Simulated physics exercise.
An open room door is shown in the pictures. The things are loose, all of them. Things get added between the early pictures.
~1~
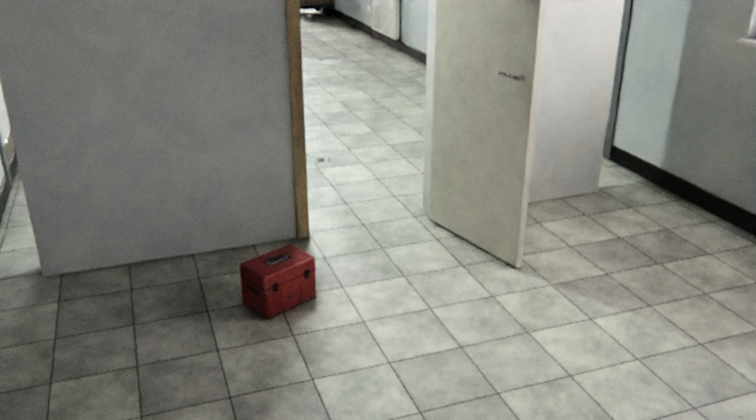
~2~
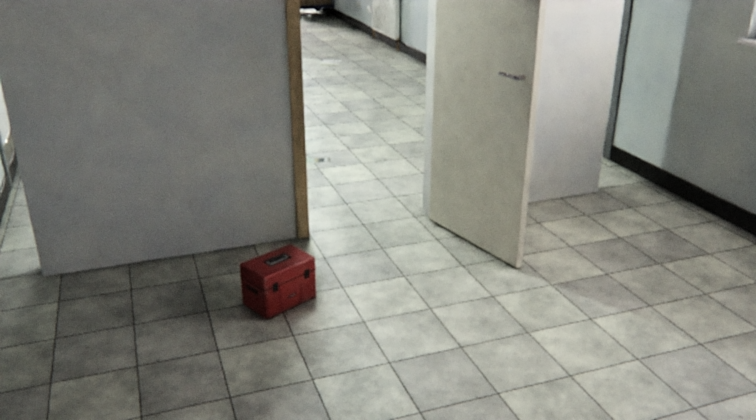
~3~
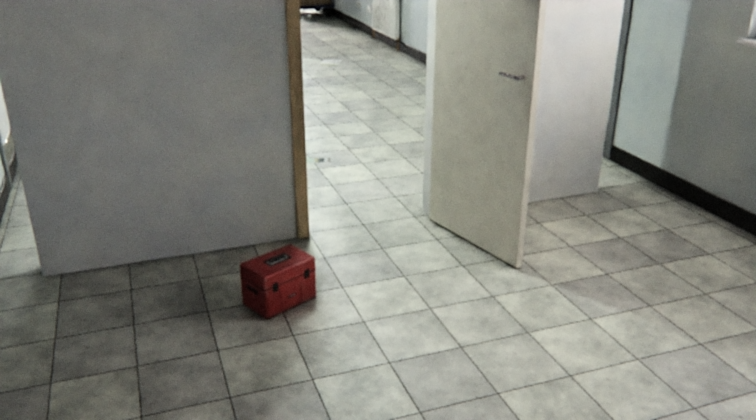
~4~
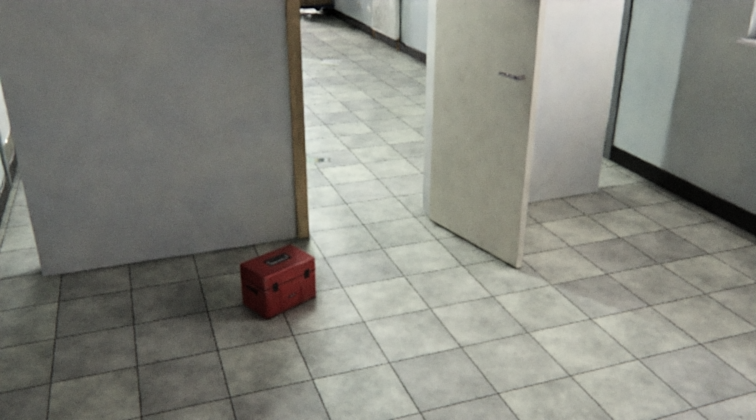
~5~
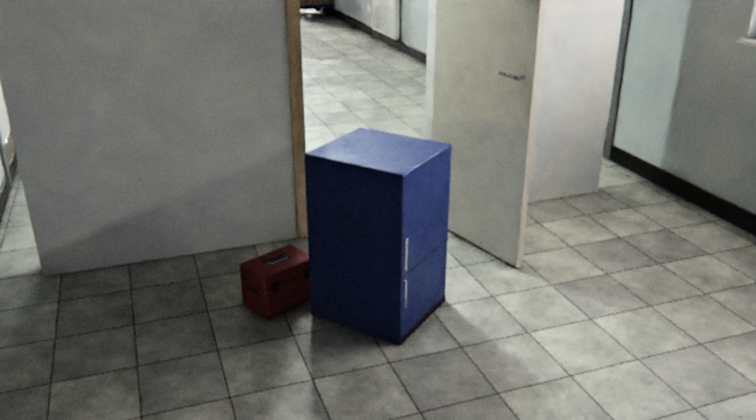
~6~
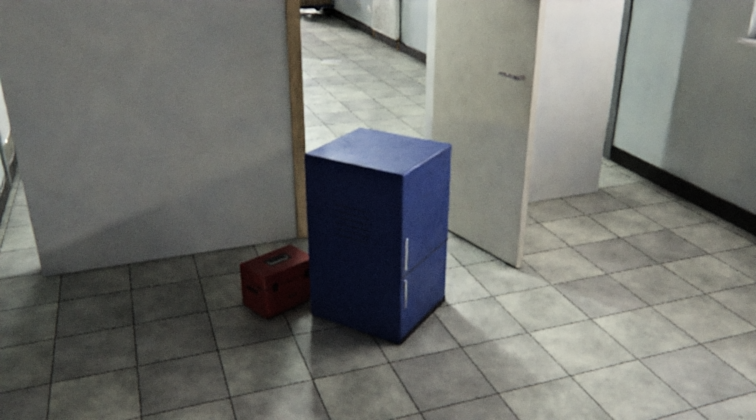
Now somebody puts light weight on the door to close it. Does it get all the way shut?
My prediction is that the door will travel its full swing.
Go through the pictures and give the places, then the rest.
In the first picture, door wide open and still; red toolbox (279, 281).
In the second picture, door wide open and still; red toolbox (279, 281).
In the third picture, door wide open and still; red toolbox (279, 281).
In the fourth picture, door wide open and still; red toolbox (279, 281).
In the fifth picture, door wide open and still; red toolbox (279, 281).
In the sixth picture, door wide open and still; blue appliance (379, 232); red toolbox (279, 281).
Then, 0.70 s past the last view, open by 88°.
Then, 1.30 s past the last view, open by 62°.
Then, 1.80 s past the last view, open by 38°.
Then, 2.40 s past the last view, open by 10°.
Finally, open by 0°; both still in place. Final places as the last picture's camera would see them, blue appliance near (379, 232).
